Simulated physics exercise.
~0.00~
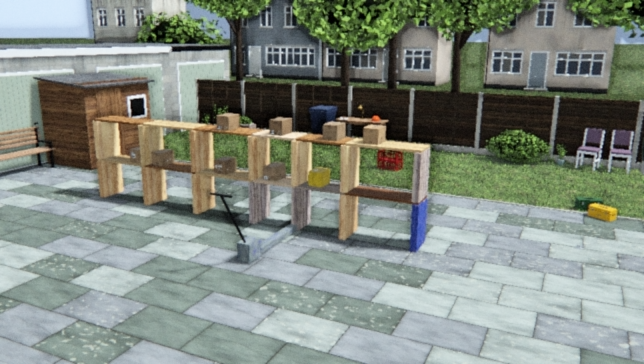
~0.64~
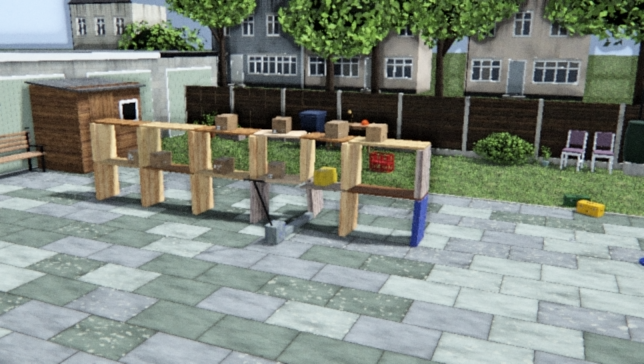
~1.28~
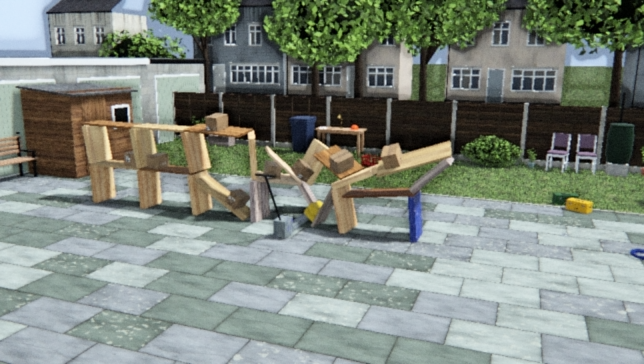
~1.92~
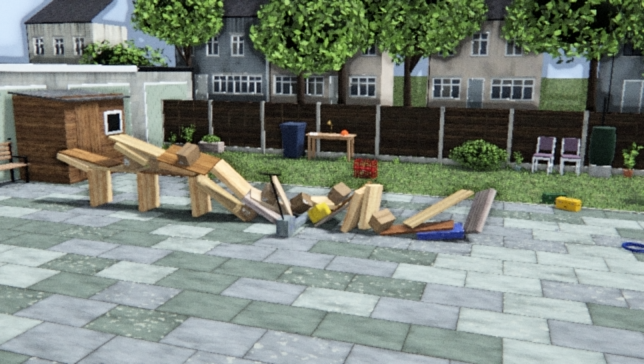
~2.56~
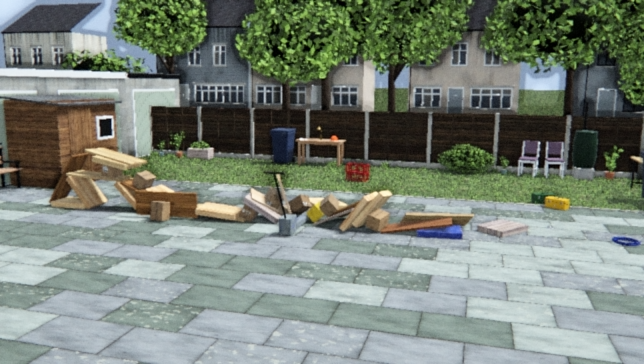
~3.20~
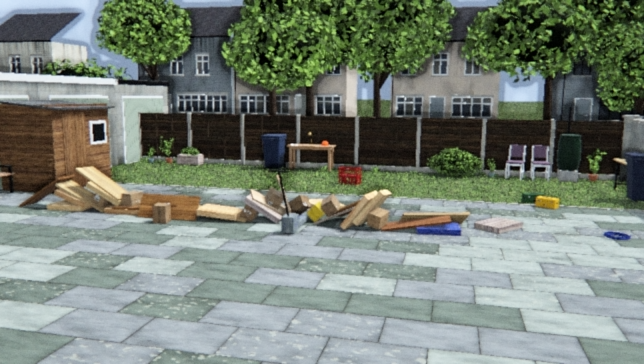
On a grey paved yard with a lawn, dark fence, trees and houses behind, the view from slightly above drifts gently sideways. A long two-tier row of upright timber slabs carries loose boards and small cartons, with a yellow carton right of the middle and a blue upright at the right end. A small grey jack pushes in at the base near the middle. The boards there buckle and drop, and the right side folds as the blue upright topples. The collapse then runs left until the last slabs fall, leaving the whole row in a low, still heap.
